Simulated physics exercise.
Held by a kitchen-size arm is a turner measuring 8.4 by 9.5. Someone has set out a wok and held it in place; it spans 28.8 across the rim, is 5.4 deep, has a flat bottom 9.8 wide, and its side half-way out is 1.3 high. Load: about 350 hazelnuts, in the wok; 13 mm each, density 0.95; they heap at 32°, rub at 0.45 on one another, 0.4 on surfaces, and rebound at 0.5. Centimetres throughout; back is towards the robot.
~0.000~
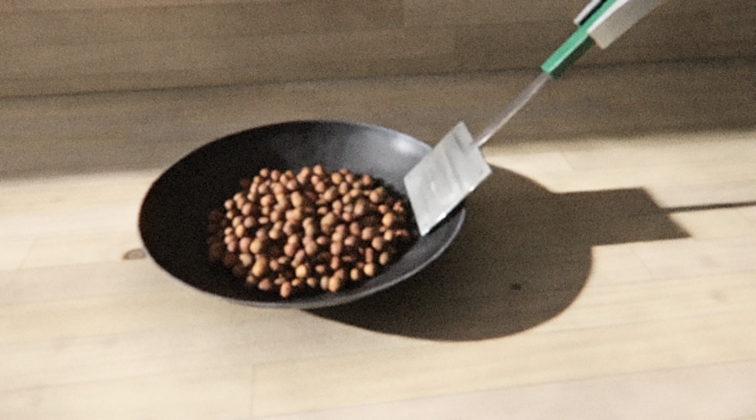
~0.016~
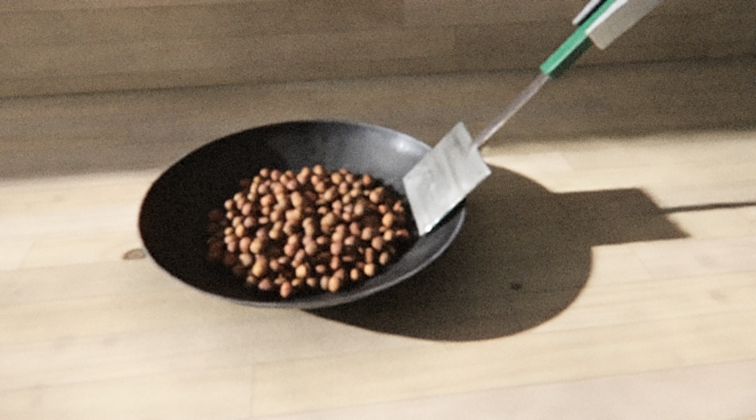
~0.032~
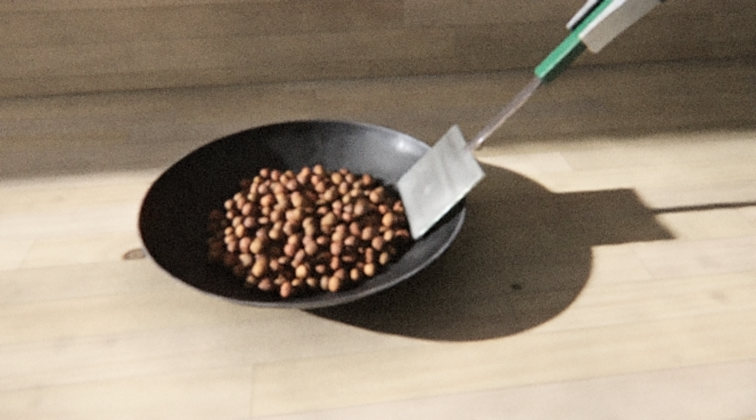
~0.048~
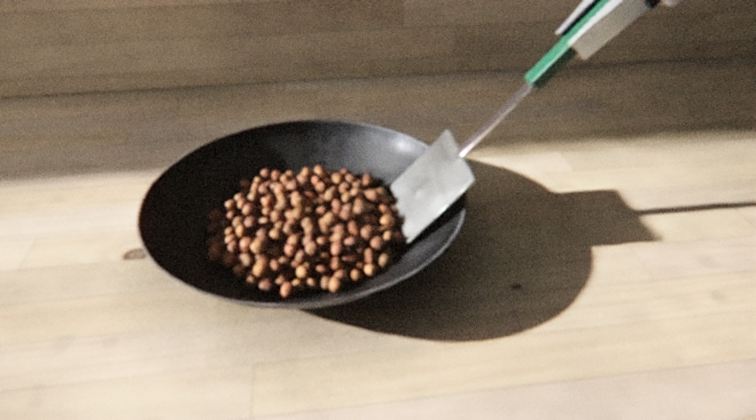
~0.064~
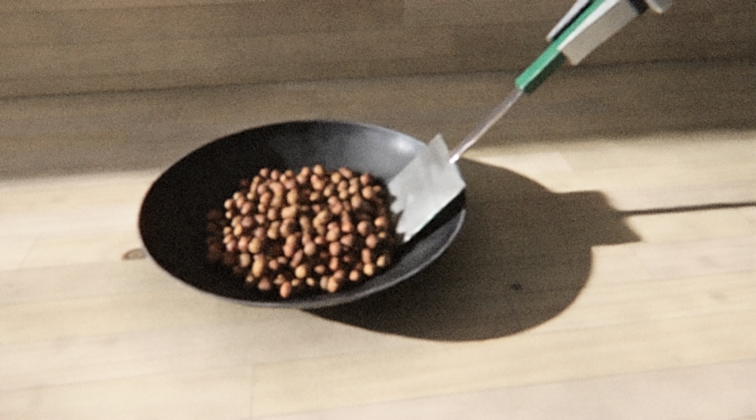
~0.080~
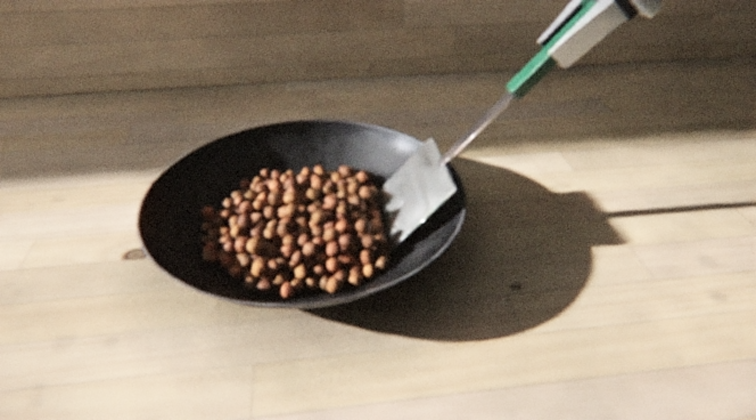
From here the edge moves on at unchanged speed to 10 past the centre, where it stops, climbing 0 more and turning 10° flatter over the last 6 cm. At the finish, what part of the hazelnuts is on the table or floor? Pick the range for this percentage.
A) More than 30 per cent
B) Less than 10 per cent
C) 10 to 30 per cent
C.
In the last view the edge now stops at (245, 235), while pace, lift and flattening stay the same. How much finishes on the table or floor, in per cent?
I'd estimate about 0 per cent.
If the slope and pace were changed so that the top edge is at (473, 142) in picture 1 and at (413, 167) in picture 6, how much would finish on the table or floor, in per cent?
35 per cent.
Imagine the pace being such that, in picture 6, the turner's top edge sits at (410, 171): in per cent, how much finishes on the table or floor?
Share: Roughly 45 %.
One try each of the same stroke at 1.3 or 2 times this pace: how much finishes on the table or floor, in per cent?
Around 25 per cent and around 45 per cent.
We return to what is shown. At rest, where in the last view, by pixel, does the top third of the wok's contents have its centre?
Roughly at (188, 204).
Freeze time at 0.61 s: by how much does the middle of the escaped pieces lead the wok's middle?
18 cm.
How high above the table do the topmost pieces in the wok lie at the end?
Close to 7.5 centimetres high.
After 0.21 s, sloping 48°, highest piece 5 above the table; 351 in the wok.
After 0.34 s, sloping 45°, highest piece 7 above the table; 350 in the wok, 1 on the blade or in flight.
After 0.61 s, sloping 38°, highest piece 7 above the table; 290 in the wok, 58 on the table or floor, 3 on the blade or in flight.
After 1.66 s, sloping 38°, highest piece 7 above the table; 289 in the wok, 62 on the table or floor.
At rest, 289 in the wok, 62 on the table or floor. That is 18 % on the table or floor.
